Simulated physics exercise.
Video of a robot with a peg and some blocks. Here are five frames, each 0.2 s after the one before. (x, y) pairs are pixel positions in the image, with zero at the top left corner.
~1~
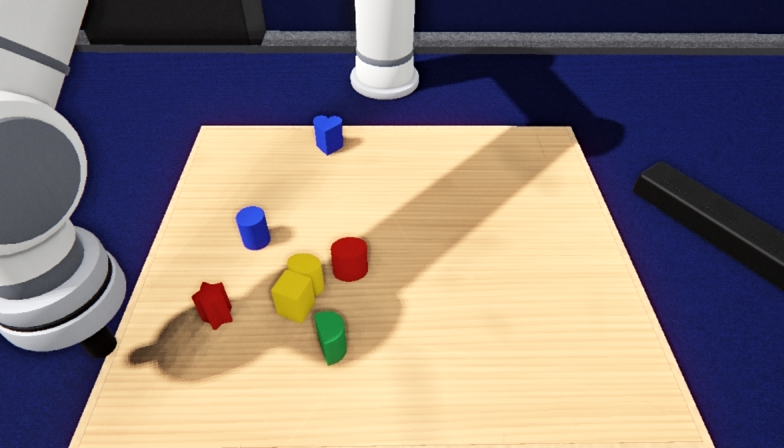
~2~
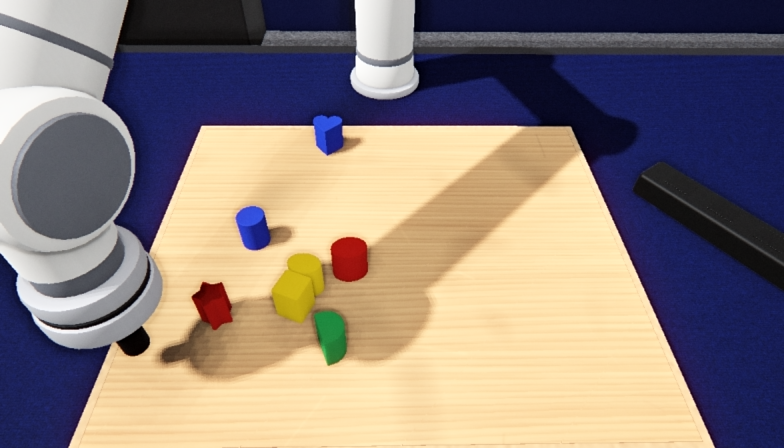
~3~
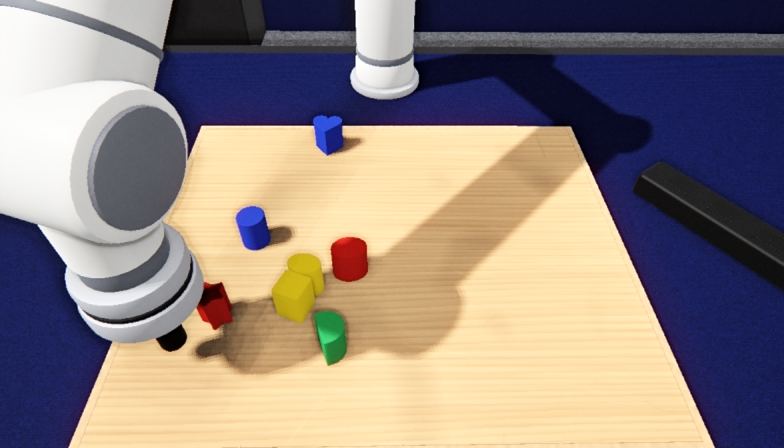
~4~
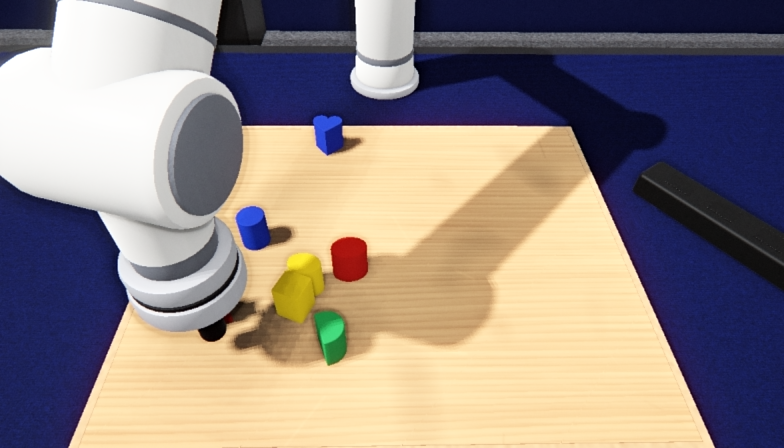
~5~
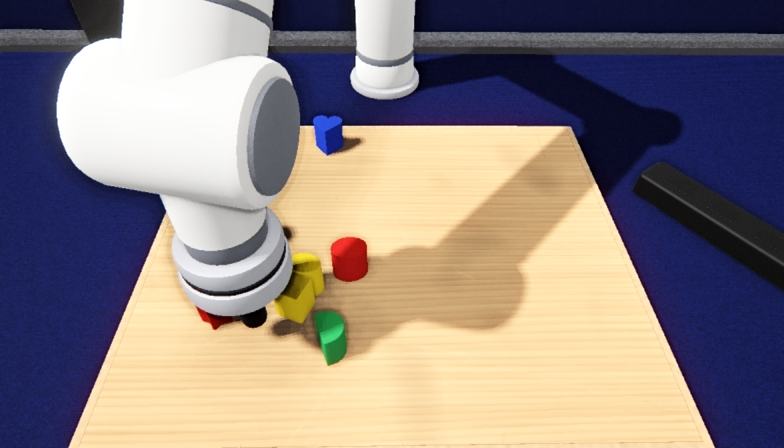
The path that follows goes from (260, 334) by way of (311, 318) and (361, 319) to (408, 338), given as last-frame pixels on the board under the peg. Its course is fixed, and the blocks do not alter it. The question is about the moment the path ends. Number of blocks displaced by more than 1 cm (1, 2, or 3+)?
Counting only shifts above 1 cm, I get two blocks.
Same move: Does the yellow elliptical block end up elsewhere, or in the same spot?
It gets moved.
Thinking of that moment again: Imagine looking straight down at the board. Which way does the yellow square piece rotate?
It twists anticlockwise.
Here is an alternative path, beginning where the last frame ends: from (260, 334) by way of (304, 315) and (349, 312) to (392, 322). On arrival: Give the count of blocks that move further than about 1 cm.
Blocks moved: Two.
The first path, step by step. One third of the way, peg at (309, 303); yellow square piece at (314, 271), turned 35° anticlockwise; yellow elliptical block at (313, 250).
Two thirds of the way, peg at (361, 305); yellow square piece at (315, 271), turned 40° anticlockwise; yellow elliptical block at (313, 249), turned 15° anticlockwise.
At the end, peg at (409, 323); yellow square piece at (315, 271), turned 40° anticlockwise; yellow elliptical block at (313, 249), turned 15° anticlockwise; green D-shaped block unmoved.
